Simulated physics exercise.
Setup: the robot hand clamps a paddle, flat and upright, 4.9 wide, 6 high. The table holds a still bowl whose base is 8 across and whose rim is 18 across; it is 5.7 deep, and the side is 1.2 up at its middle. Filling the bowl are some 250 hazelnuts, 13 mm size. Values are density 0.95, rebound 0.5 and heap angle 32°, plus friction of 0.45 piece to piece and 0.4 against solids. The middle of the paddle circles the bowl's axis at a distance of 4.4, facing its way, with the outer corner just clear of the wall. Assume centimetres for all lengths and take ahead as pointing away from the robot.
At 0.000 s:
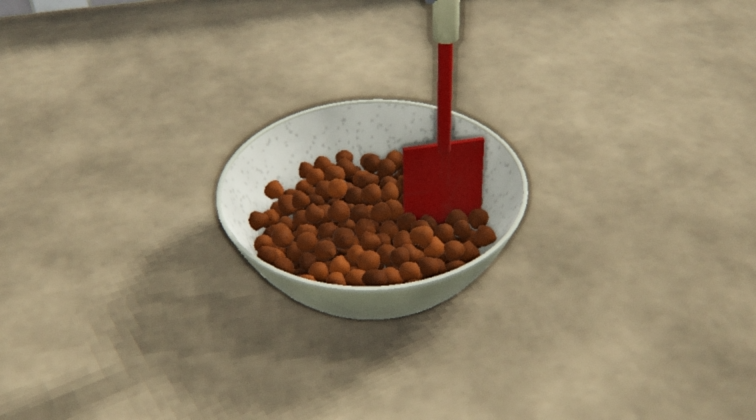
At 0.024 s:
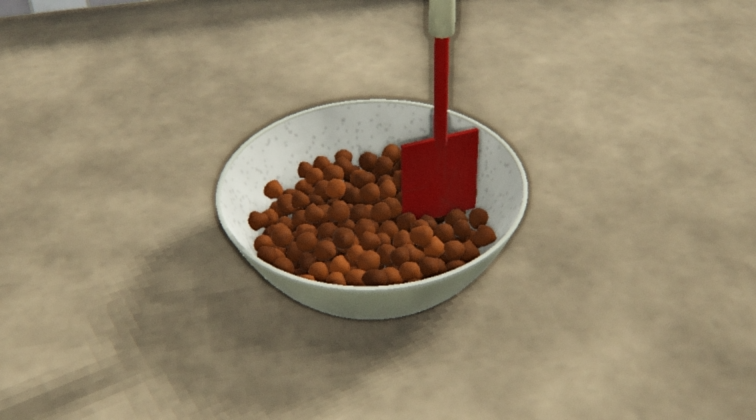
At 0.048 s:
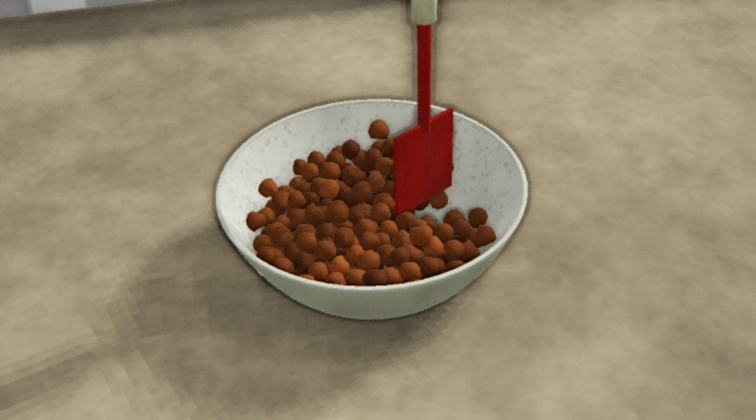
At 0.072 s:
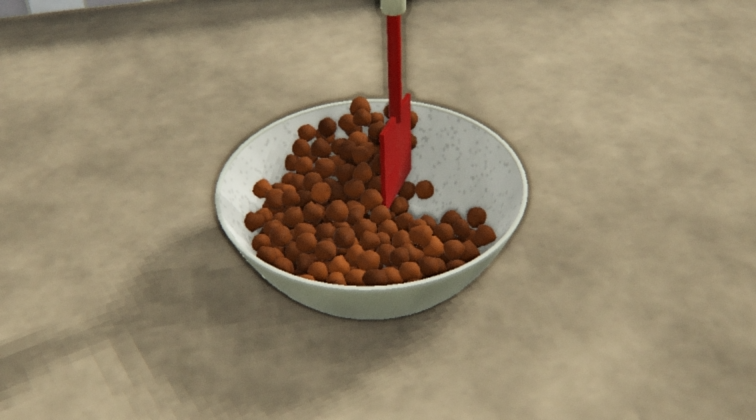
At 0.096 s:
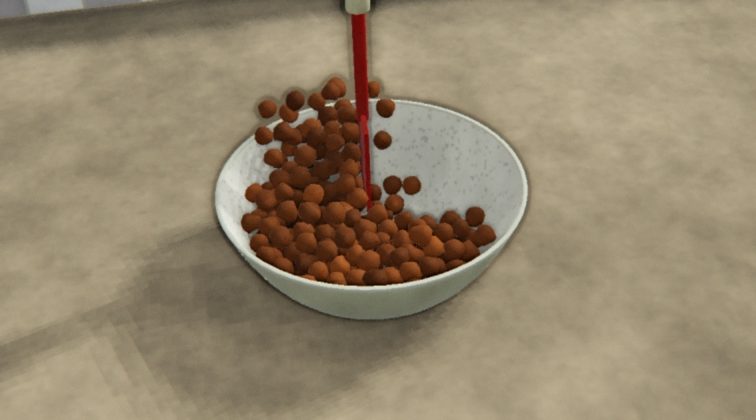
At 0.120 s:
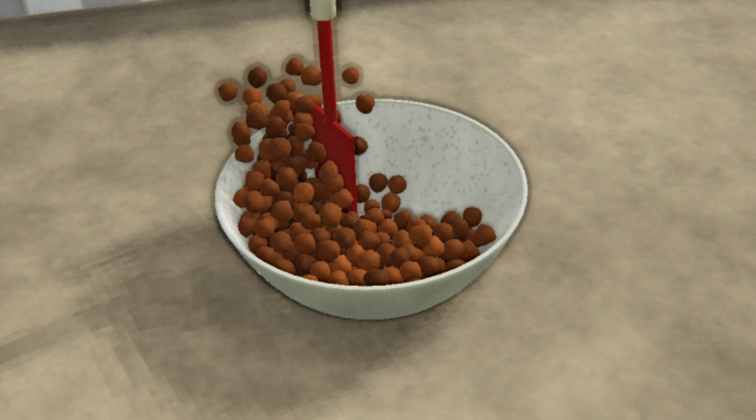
The clip shows a red paddle in a speckled white bowl of small, round brown pieces, sweeping from right to left and turning as it pushes them into a rising heap at the back left, several lifting above the rim.
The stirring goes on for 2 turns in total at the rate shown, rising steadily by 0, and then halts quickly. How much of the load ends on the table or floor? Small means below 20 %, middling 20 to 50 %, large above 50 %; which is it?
Verdict: Large.
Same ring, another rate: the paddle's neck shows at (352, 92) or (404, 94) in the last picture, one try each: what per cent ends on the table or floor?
First try: About 65 %; second try: About 35 %.
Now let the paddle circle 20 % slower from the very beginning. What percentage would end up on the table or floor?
Then roughly 60 per cent.
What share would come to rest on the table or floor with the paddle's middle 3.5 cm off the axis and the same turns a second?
Then about 60 per cent.
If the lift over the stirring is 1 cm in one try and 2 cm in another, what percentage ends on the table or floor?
Try one: Around 60 %; try two: Around 45 %.
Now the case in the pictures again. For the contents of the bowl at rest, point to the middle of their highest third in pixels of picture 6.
I'd say close to (365, 246).
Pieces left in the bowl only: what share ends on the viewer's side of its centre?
Some 50 per cent.
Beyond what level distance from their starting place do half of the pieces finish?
Something near 38 cm, measured level.
After 0.33 s, 346° round, highest piece 11 above the table; 147 in the bowl, 39 on the table or floor, 61 in flight or on the tool.
After 0.54 s, 220° round, highest piece 10 above the table; 129 on the table or floor, 102 in the bowl, 16 in flight or on the tool.
After 0.85 s, 0° round, highest piece 6 above the table; 158 on the table or floor, 87 in the bowl, 2 in flight or on the tool.
After 1.55 s, 0° round, highest piece 3 above the table; 160 on the table or floor, 87 in the bowl.
At rest, 160 on the table or floor, 87 in the bowl. That is 65 % on the table or floor.
